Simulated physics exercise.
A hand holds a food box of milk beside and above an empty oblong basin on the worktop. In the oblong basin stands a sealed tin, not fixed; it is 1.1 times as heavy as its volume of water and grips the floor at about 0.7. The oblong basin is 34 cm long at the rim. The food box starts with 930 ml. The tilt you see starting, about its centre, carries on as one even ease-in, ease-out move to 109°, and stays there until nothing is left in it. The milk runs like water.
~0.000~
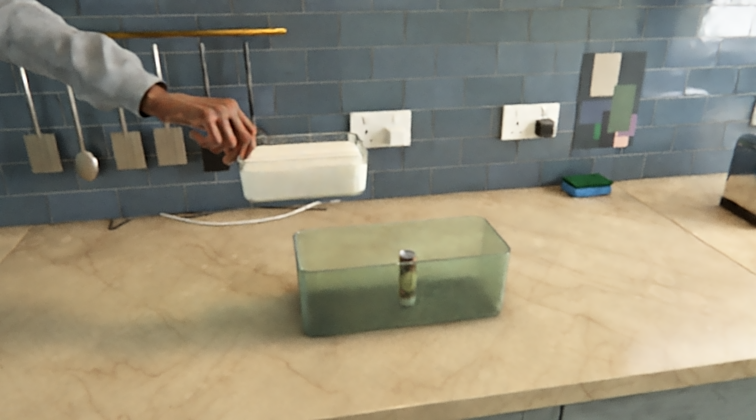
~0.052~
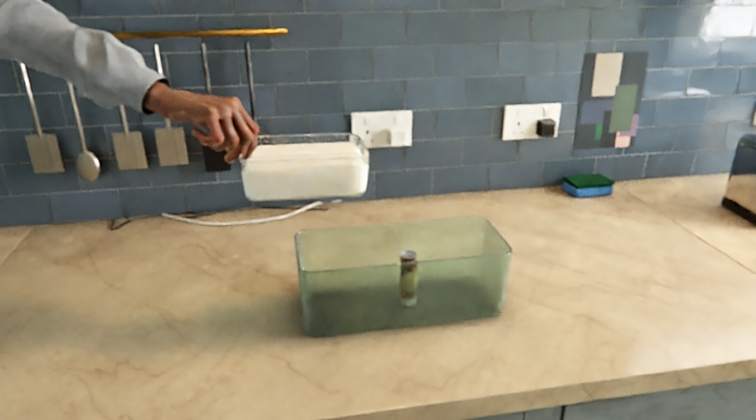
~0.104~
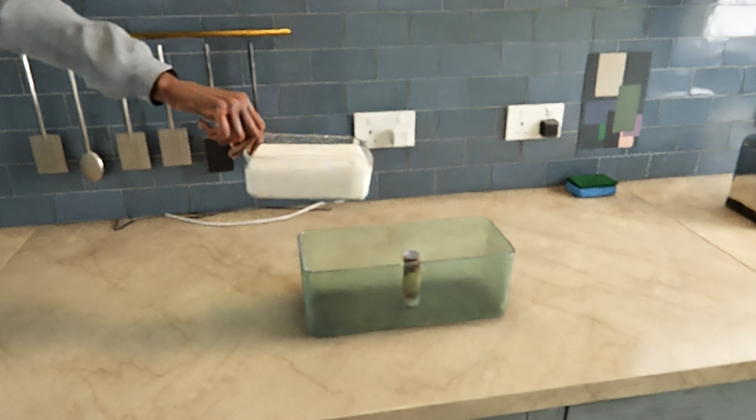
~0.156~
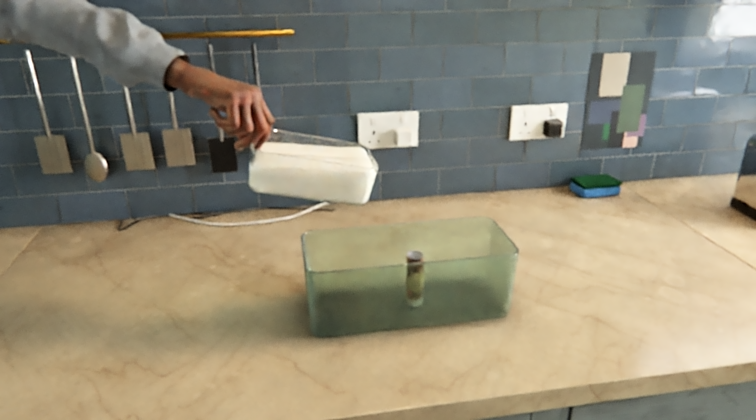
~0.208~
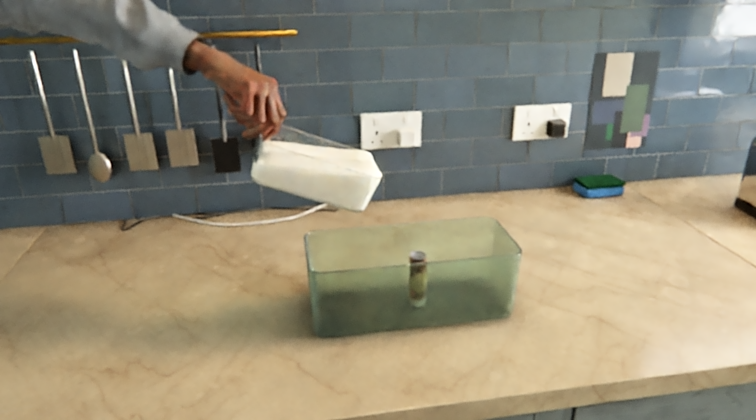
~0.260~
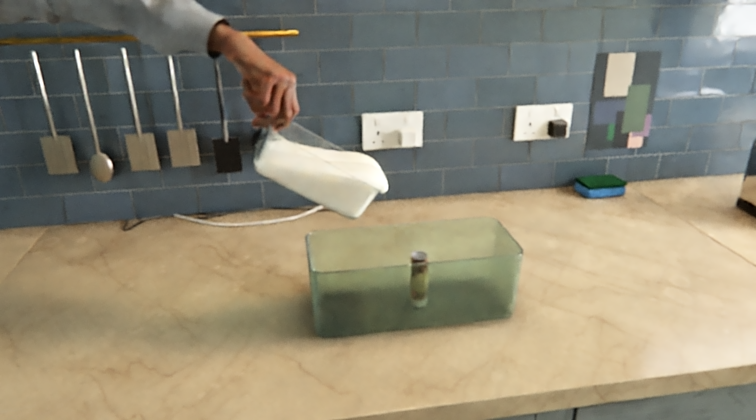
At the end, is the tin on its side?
The tin topples.
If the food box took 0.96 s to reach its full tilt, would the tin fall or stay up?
Then it remains upright.
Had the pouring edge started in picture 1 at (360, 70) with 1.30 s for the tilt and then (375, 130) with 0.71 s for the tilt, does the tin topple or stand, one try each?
First it stays up; then it remains upright.
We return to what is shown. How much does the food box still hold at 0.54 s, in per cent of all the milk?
About 6 per cent.
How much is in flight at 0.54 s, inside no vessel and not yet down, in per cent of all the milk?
About 36 per cent.
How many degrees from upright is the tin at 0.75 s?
It is at some 20°.
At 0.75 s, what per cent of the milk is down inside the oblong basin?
Near 88 in a hundred.
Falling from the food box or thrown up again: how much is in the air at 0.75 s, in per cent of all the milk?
Some 3 per cent.
After 0.54 s the tilt is 96° and 6 per cent is still to pour; the tin stands where it began.
After 0.75 s the tilt is 109° and 0 per cent is still to pour; the tin leans 21°.
After 0.96 s the tilt is 109° and 0 per cent is still to pour; the tin lies on its side.
After 1.20 s the tilt is 109° and 0 per cent is still to pour; the tin lies on its side.
In the end the tin lies on its side.
